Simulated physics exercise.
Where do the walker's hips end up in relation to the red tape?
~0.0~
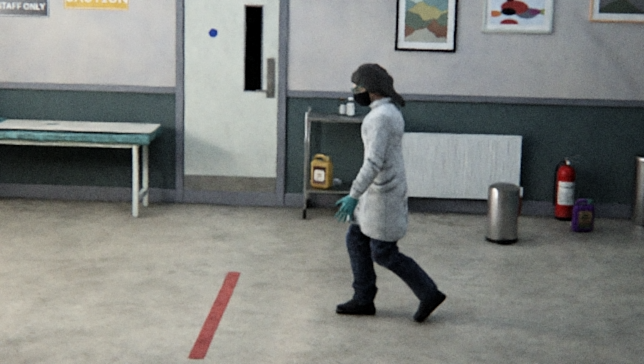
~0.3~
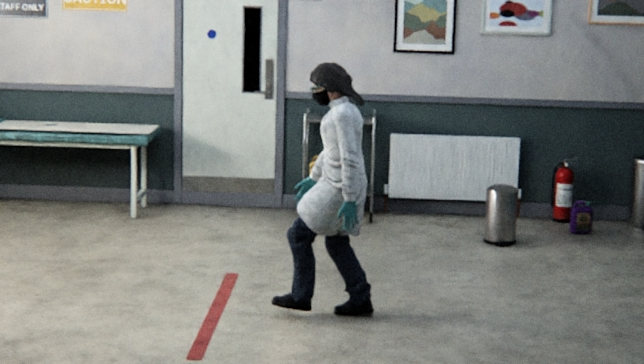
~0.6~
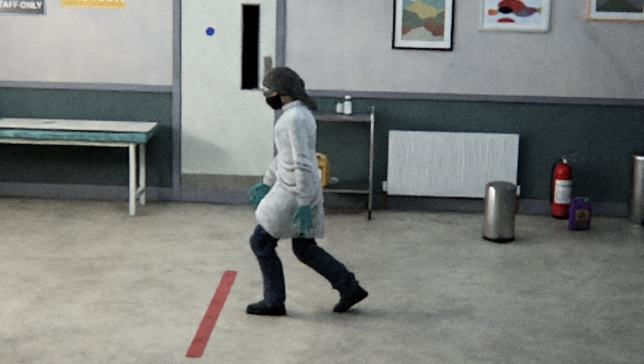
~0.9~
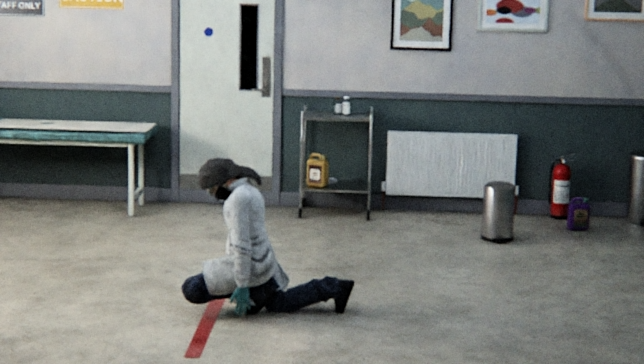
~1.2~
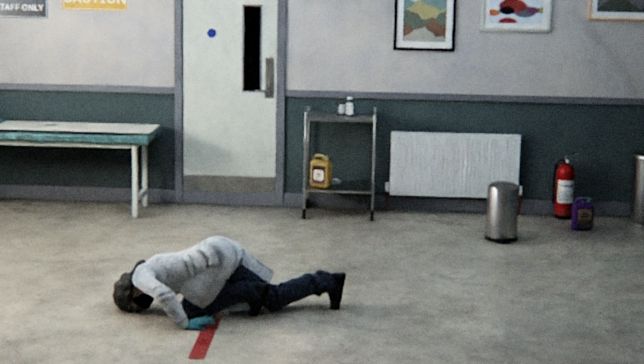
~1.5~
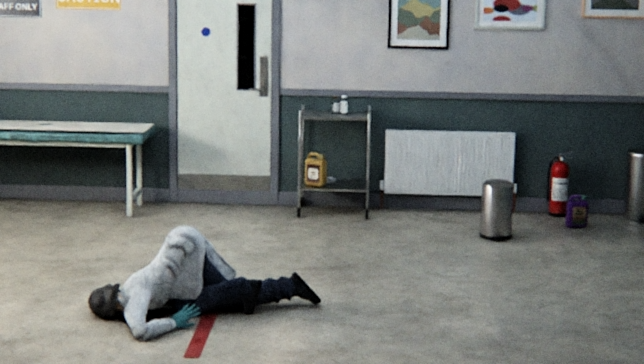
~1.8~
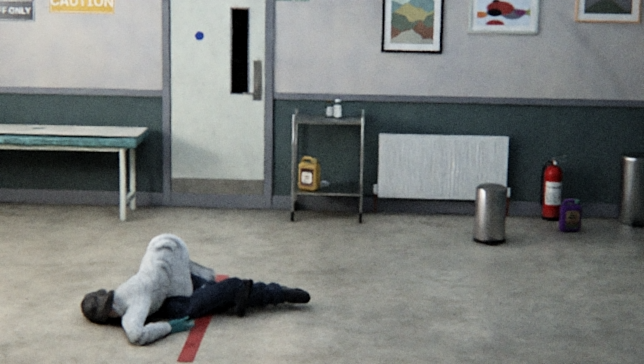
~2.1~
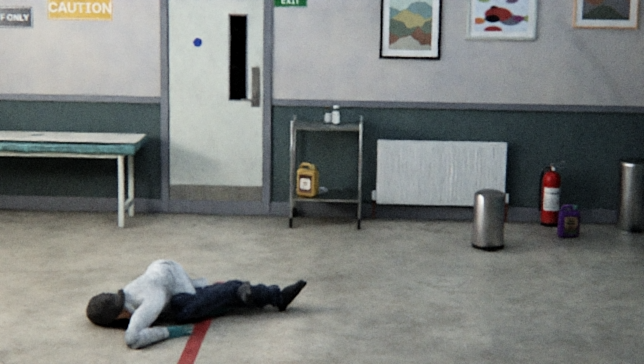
They end up past the red tape, on its left side, with the legs trailing back across it.
The clip opens on a person in a white coat, dark cap, black mask and teal gloves walking left across a clinic-like room toward a strip of red tape on the floor. Behind them are a door, a metal trolley, a radiator and a fire extinguisher. Just before the tape, the walker sinks to their knees, with the head bowed and one gloved hand low. They pitch forward over the tape, and the head and chest go down to the floor beyond it. The raised hips then sink and the body flattens, ending face down with the legs trailing back across the tape.
